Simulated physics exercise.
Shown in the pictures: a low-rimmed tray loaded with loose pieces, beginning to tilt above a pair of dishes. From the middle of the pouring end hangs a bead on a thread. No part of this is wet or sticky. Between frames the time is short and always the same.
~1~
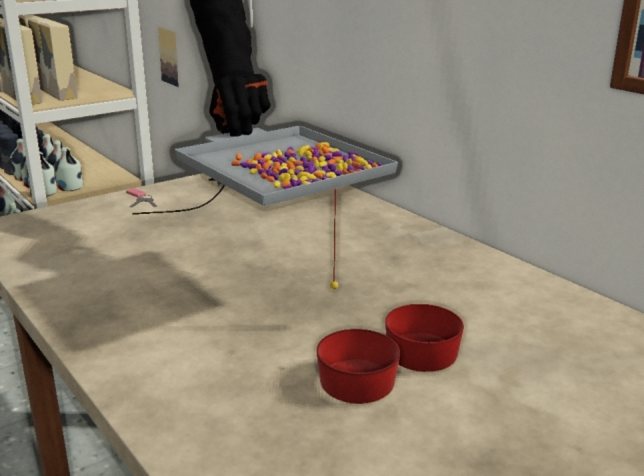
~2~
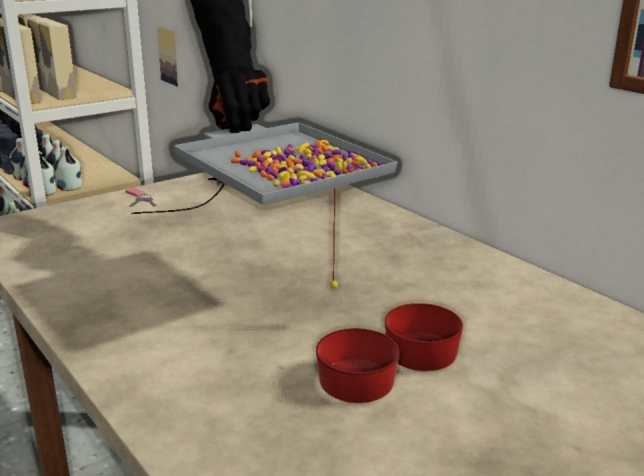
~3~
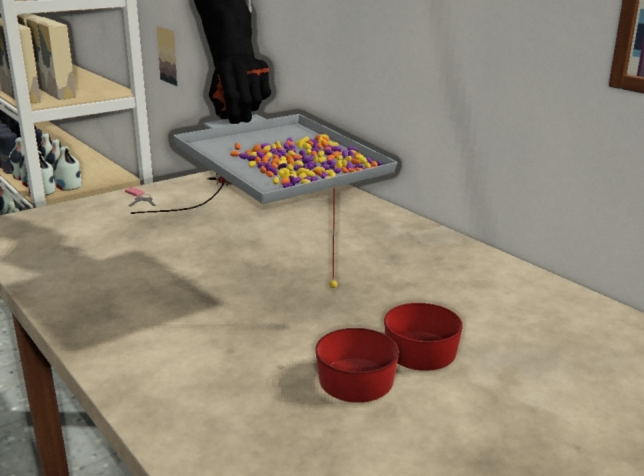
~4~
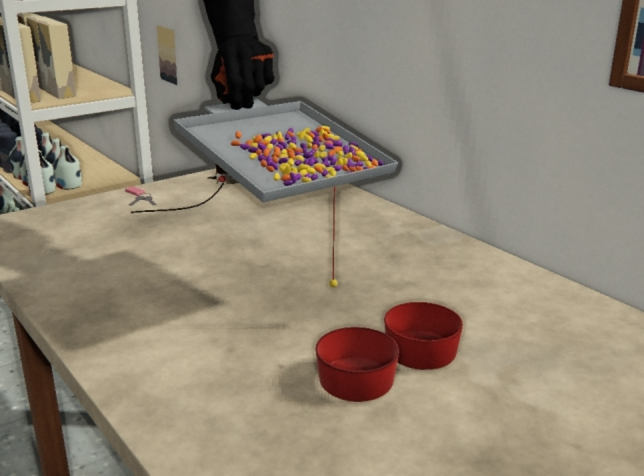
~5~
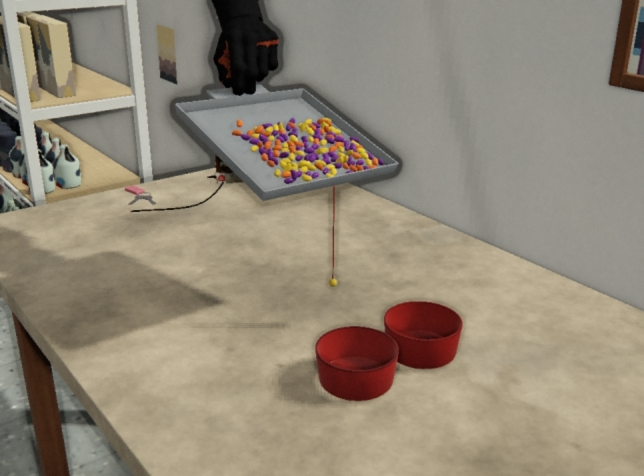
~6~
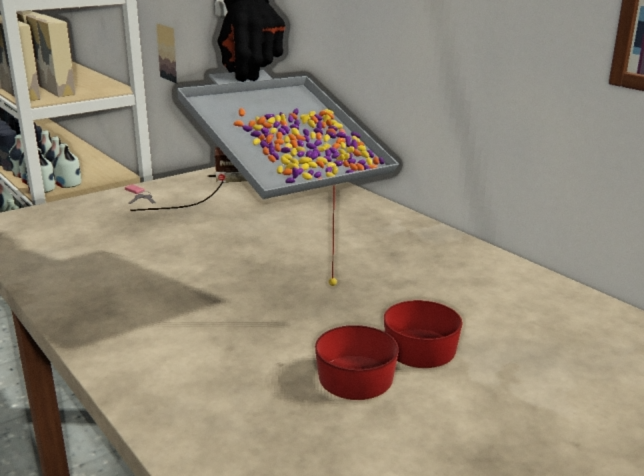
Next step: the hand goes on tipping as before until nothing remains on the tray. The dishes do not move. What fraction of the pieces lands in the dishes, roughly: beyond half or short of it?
Short of half.
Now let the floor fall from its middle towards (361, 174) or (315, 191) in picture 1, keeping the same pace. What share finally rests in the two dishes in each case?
Roughly 0 percent first and 20 percent second.
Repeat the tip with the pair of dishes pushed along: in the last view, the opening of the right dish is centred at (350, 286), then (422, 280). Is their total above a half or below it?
Try 1: A lesser share; try 2: The greater share.
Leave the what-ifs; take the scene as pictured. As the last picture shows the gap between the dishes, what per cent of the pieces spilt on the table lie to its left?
About 70 %.
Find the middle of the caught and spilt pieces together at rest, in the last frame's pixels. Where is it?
The centre comes to rest close to (373, 331).
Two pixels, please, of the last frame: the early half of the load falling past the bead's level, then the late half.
First around (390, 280), afterwards around (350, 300).
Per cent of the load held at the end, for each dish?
I'd say some 0 in a hundred wind up in the left dish, and some 0 in a hundred in the right.
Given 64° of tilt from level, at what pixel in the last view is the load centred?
Its middle sits at about pixel (342, 146).
Soon, tray tipped steeply; all on the tray.
A while on, tray tipped past a quarter turn; nearly all on the tray; a stray few in the left dish; a small part in the air.
Towards the end, tray tipped past a quarter turn; a stray few in the left dish; a stray few in the right dish; nearly all outside both.
Finally, tray tipped past a quarter turn; a stray few in the left dish; a stray few in the right dish; nearly all outside both.
